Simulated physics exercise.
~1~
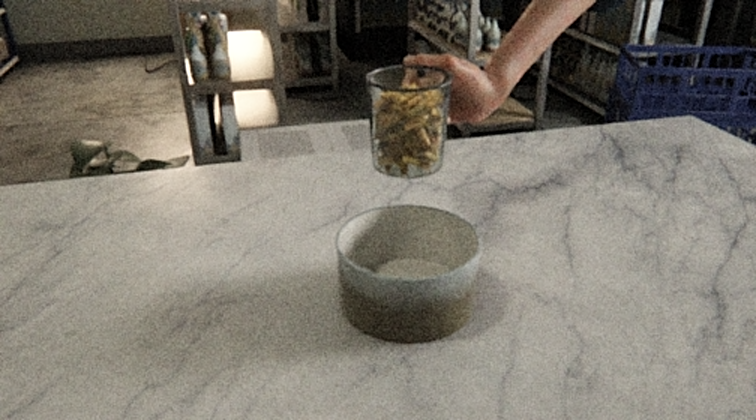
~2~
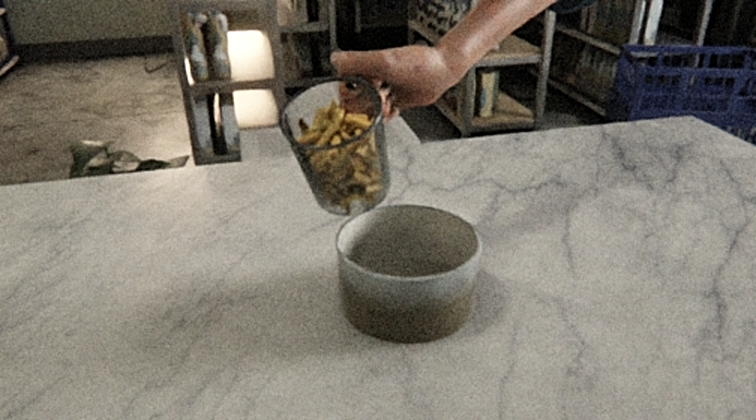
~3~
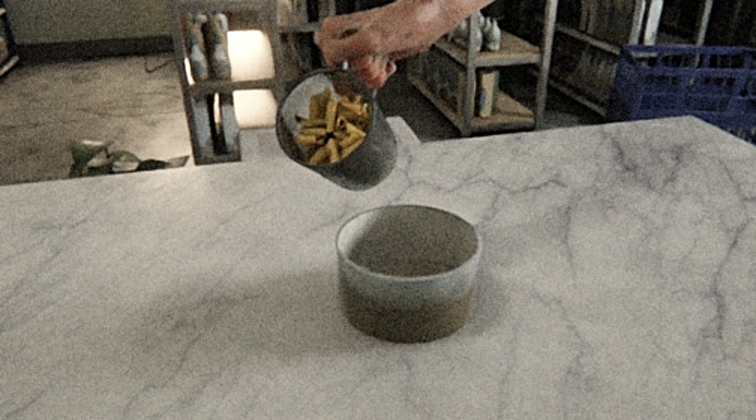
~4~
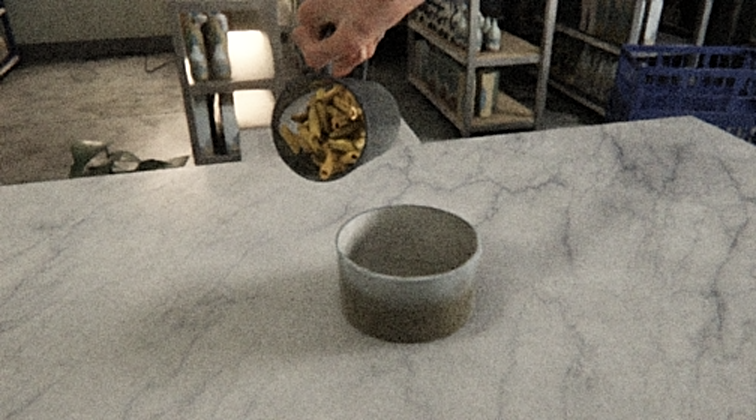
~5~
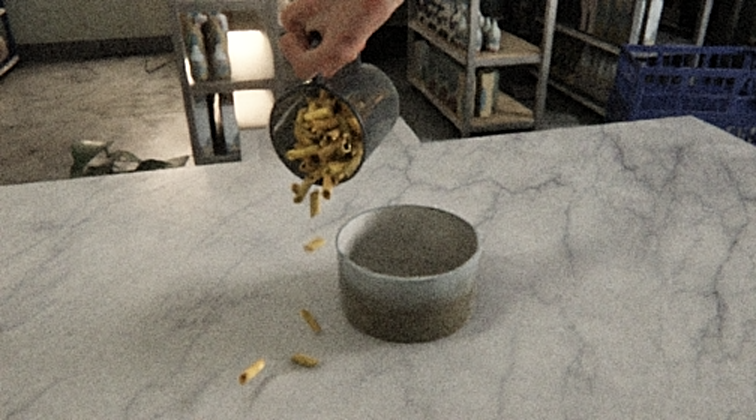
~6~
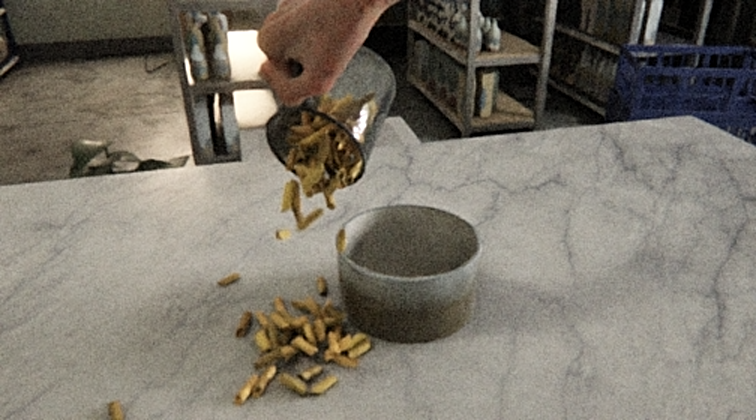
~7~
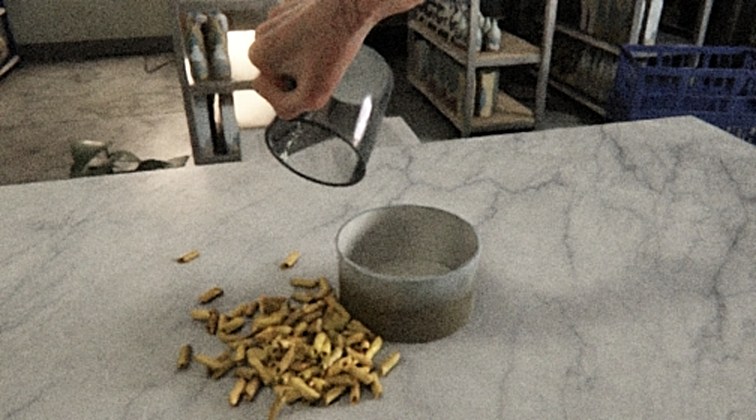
On a marble table, a hand tipping a clear cup of dry pasta, spilling it all beside the empty grey bowl.
